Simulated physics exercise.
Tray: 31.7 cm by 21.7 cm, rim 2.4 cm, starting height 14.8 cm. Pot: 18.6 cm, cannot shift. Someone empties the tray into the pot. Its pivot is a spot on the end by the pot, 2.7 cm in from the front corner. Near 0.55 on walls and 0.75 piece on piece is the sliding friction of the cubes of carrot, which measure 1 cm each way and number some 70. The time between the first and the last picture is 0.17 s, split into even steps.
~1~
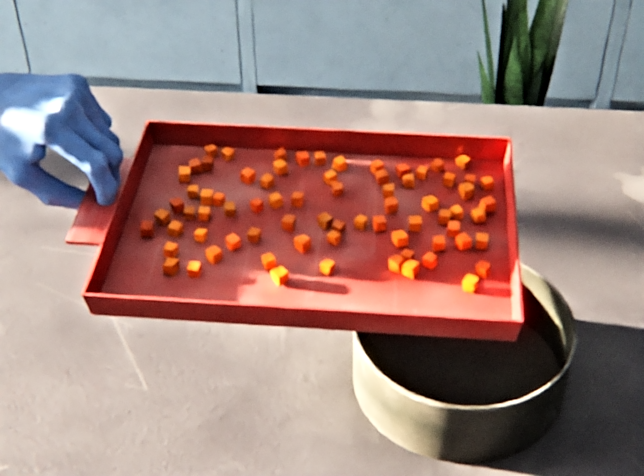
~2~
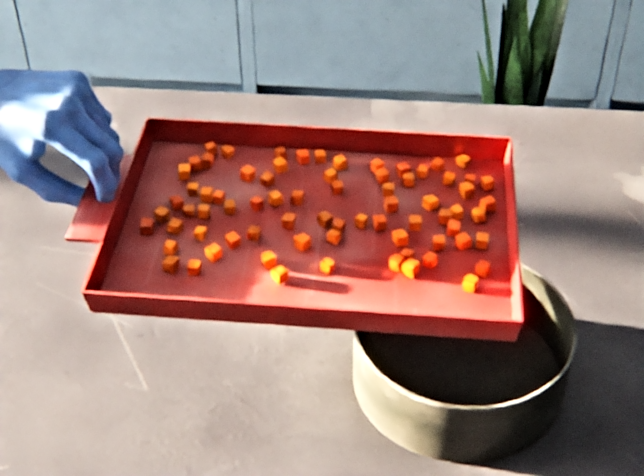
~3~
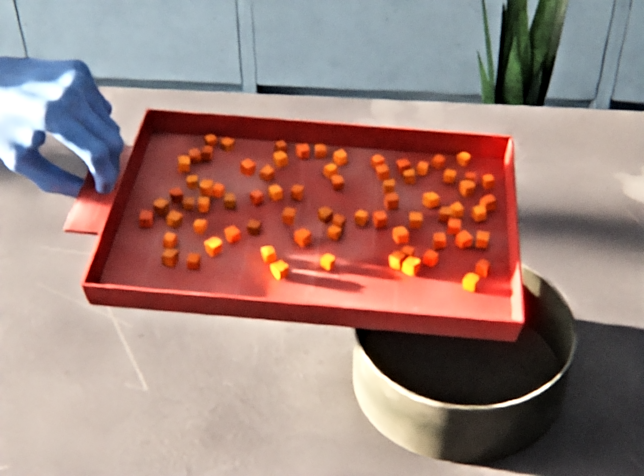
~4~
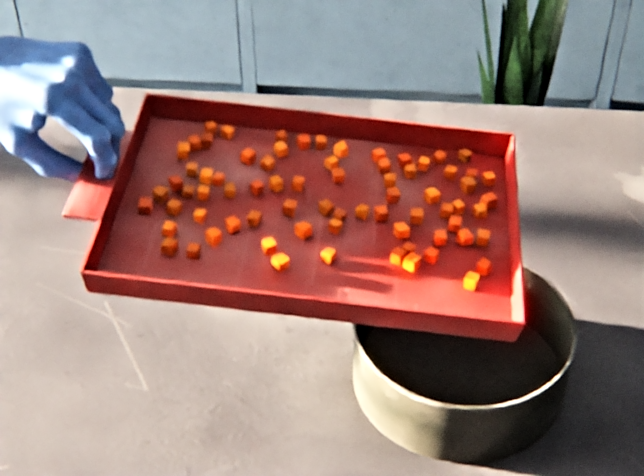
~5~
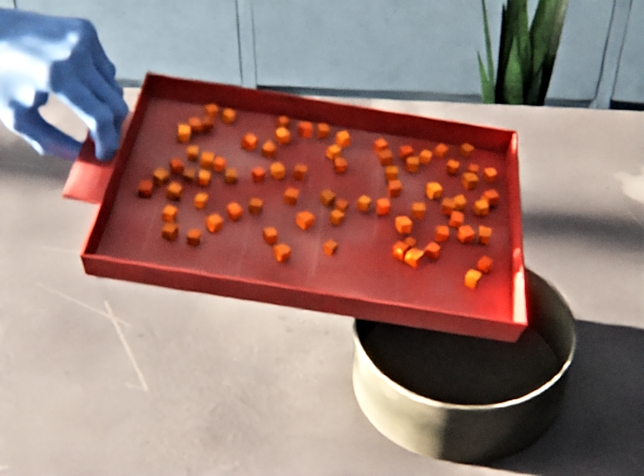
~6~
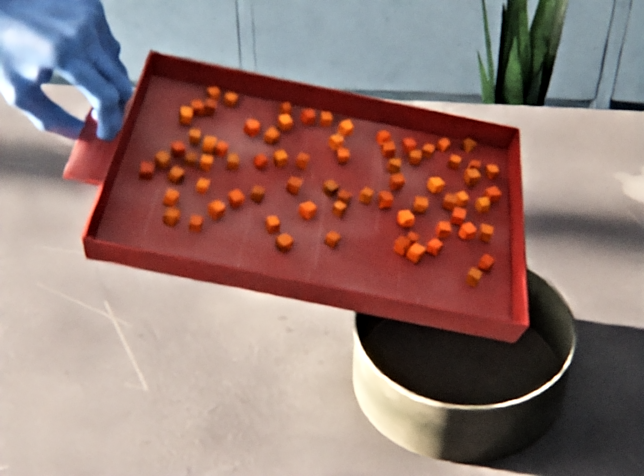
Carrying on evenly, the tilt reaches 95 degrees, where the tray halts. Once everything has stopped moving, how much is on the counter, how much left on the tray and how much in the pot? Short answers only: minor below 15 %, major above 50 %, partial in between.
Outcome: Counter: More than half; tray: A moderate amount; pot: Little.
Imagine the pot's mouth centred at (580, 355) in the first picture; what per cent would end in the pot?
About 60 per cent.
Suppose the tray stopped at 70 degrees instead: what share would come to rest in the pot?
You'd end up with some 0 % in the pot.
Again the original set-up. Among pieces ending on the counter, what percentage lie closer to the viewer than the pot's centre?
Share: Roughly 90 %.
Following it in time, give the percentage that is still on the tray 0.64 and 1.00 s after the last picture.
In order, 60 and 30.
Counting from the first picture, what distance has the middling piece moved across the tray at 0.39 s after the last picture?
Displacement on the tray: Roughly 4 cm.
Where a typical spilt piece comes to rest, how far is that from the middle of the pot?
Some 26 cm, give or take.
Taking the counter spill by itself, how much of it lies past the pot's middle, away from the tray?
I reckon around 100 per cent.
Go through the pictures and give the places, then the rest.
The first frame shows tray tilt 0 degrees, front corners at (87, 292) and (518, 318); middle of the pieces at (325, 221); pot at (464, 322).
The second frame shows tray tilt 1 degrees, front corners at (87, 289) and (519, 318); middle of the pieces at (325, 219).
The third frame shows tray tilt 2 degrees, front corners at (86, 282) and (519, 318); middle of the pieces at (325, 215).
The fourth frame shows tray tilt 5 degrees, front corners at (86, 269) and (521, 319), lowest corner right front; middle of the pieces at (326, 208).
The fifth frame shows tray tilt 8 degrees, front corners at (86, 252) and (523, 321), lowest corner right front; middle of the pieces at (328, 198).
The sixth frame shows tray tilt 12 degrees, front corners at (88, 235) and (524, 322), lowest corner right front; middle of the pieces at (330, 189); pot at (464, 322).
Then, 0.39 s after the last picture, tilt 52 degrees; the tray holds 100 %, the pot 0 %.
Then, 0.64 s after the last picture, tilt 79 degrees; the tray holds 60 %, the pot 0 %.
Then, 1.00 s after the last picture, tilt 95 degrees; the tray holds 30 %, the pot 0 %.
In the end, counter 75 %, tray 25 %, pot 0 %.
